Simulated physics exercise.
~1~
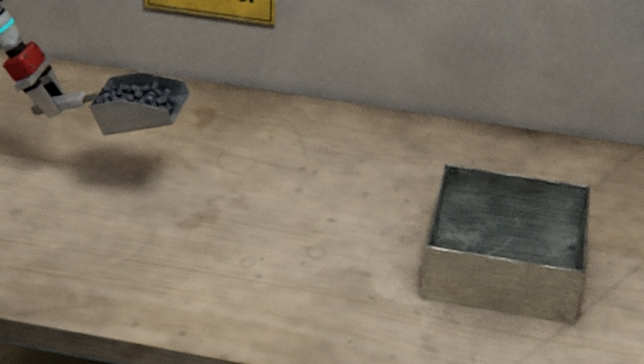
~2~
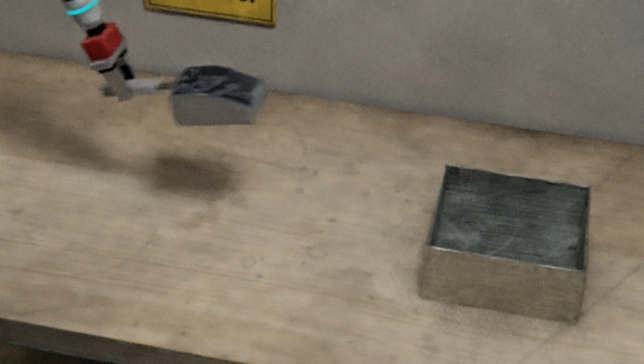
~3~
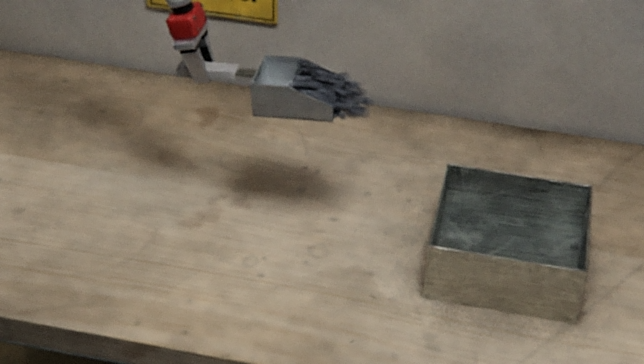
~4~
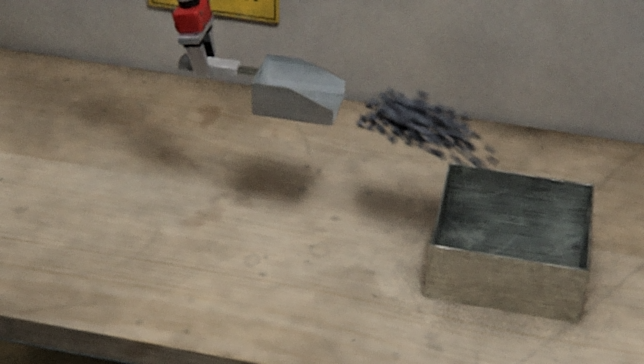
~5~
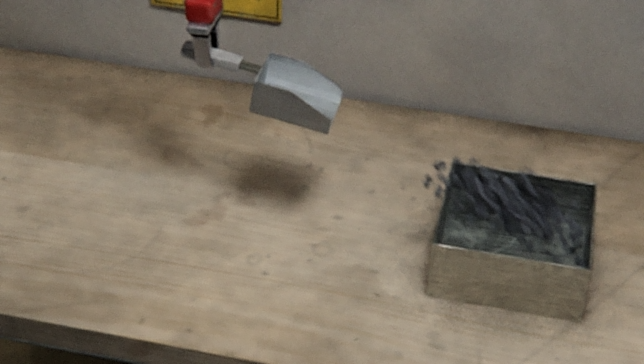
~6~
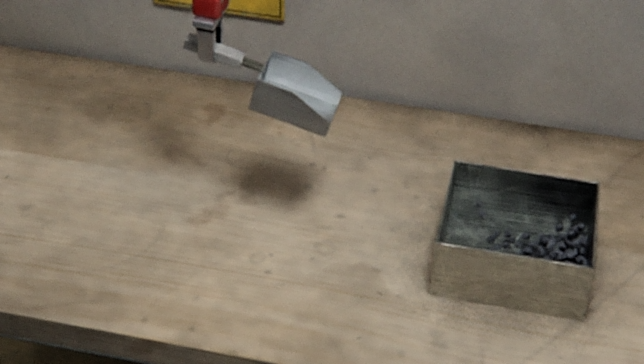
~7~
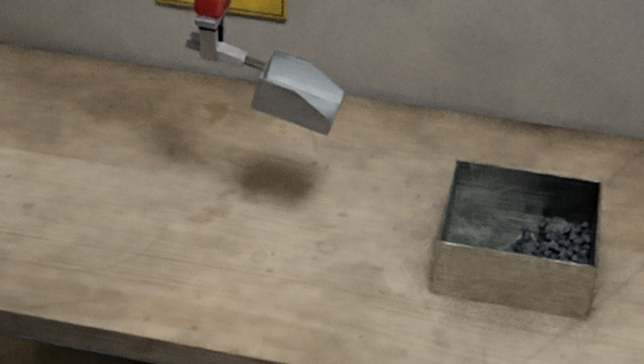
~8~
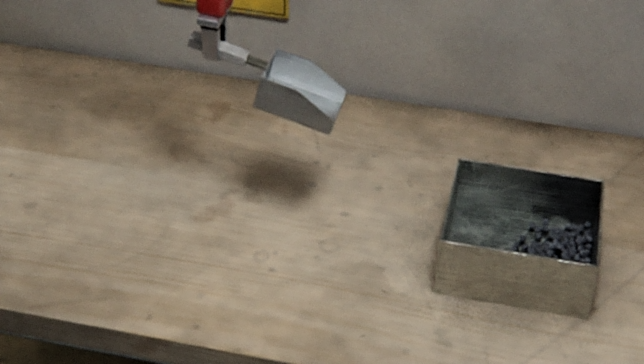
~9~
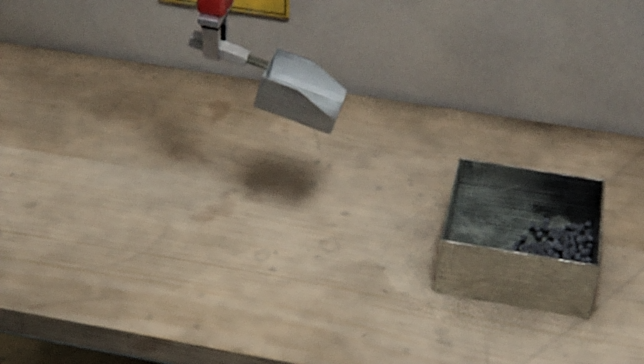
On a worn wooden table against a grey wall, an open square box sits to the right while a robot arm holds a metal scoop heaped with small dark pebbles above the left side. The arm sweeps the scoop to the right, then stops short of the box. The pebbles slide off the front and fly through the air in a loose cluster as the scoop tips forward. They drop into the box, a few passing close to its left edge, and tumble toward the right side. The pebbles settle there in a pile, while the emptied scoop hangs tilted and still.
